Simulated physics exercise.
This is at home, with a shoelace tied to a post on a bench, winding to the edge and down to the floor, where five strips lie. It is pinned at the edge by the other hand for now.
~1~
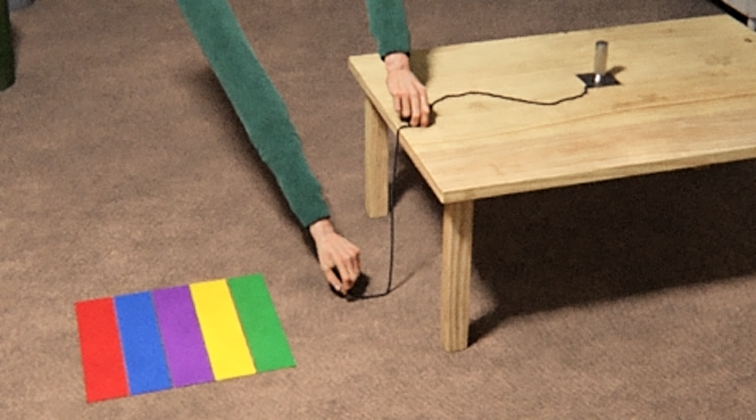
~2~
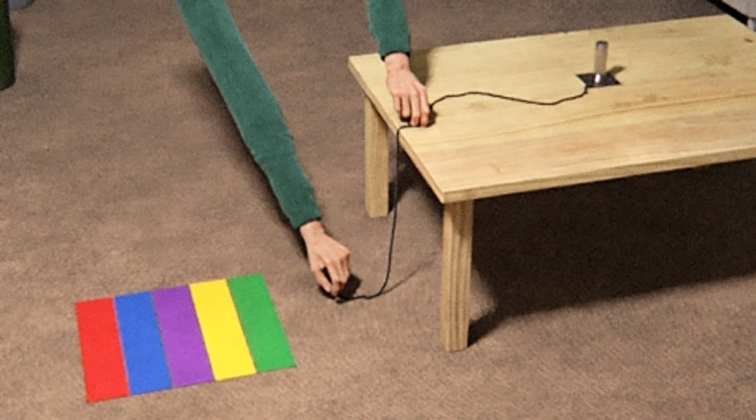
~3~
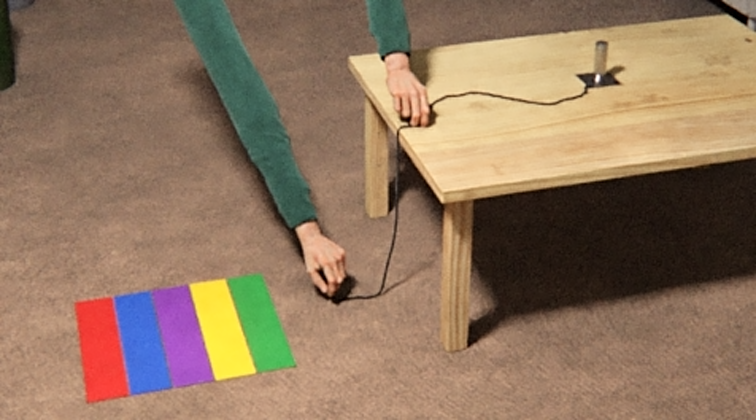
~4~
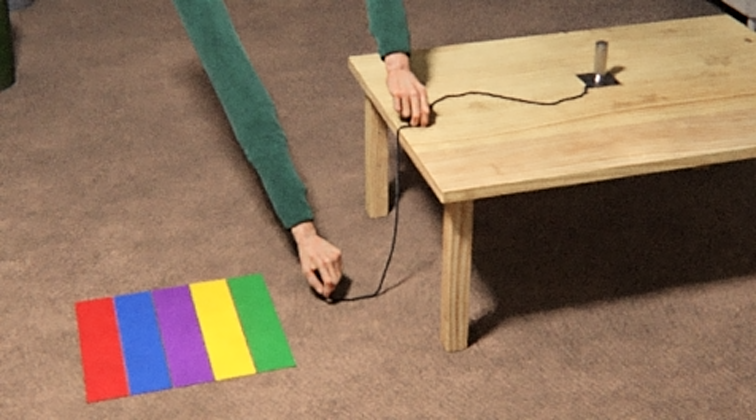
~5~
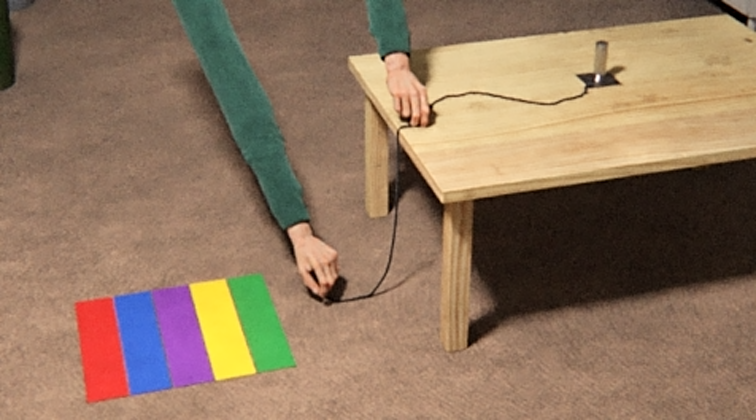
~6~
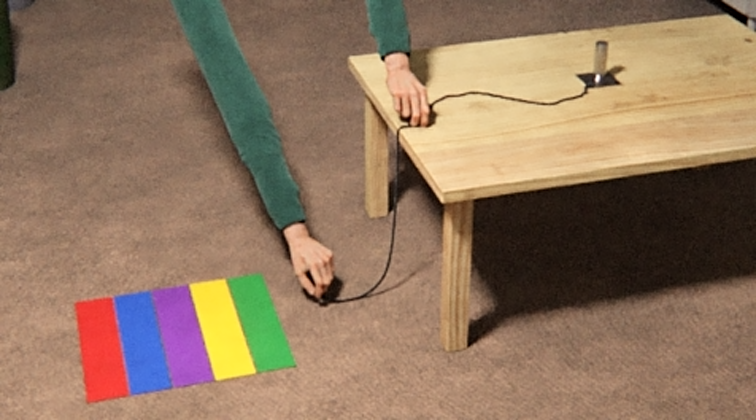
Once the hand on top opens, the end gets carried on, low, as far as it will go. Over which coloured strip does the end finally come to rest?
Over the blue strip.
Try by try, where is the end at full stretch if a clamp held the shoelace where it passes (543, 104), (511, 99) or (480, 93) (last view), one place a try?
Going try by try, I'd put it close to (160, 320), then (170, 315), and finally (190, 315).
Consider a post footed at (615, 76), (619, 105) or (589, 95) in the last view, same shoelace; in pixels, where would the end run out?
Try by try, around (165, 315), (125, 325) and (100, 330).
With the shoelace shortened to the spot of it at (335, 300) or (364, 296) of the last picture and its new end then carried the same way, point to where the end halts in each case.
Roughly at (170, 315) the first time and at (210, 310) the second.
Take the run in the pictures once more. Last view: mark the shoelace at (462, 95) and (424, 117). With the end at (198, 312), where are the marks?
You'll see them at (440, 114) and then at (386, 147).
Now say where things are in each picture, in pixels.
In the first frame, end (342, 289); green (271, 351); yellow (230, 358); purple (189, 365); blue (148, 372); red (105, 379).
In the second frame, end (333, 290); shoelace through (583, 94) (513, 99) (441, 100) (402, 129) (396, 209) (386, 281).
In the third frame, end (328, 291).
In the fourth frame, end (324, 292); shoelace through (583, 94) (513, 99) (441, 100) (402, 129) (397, 209) (382, 281).
In the fifth frame, end (320, 292).
In the sixth frame, end (316, 293); shoelace through (583, 94) (513, 99) (441, 100) (402, 129) (395, 209) (381, 281).
Soon after, end near (198, 312); over purple.
Then, end near (159, 318); over blue.
At full stretch, end near (135, 322); over blue. Over blue.
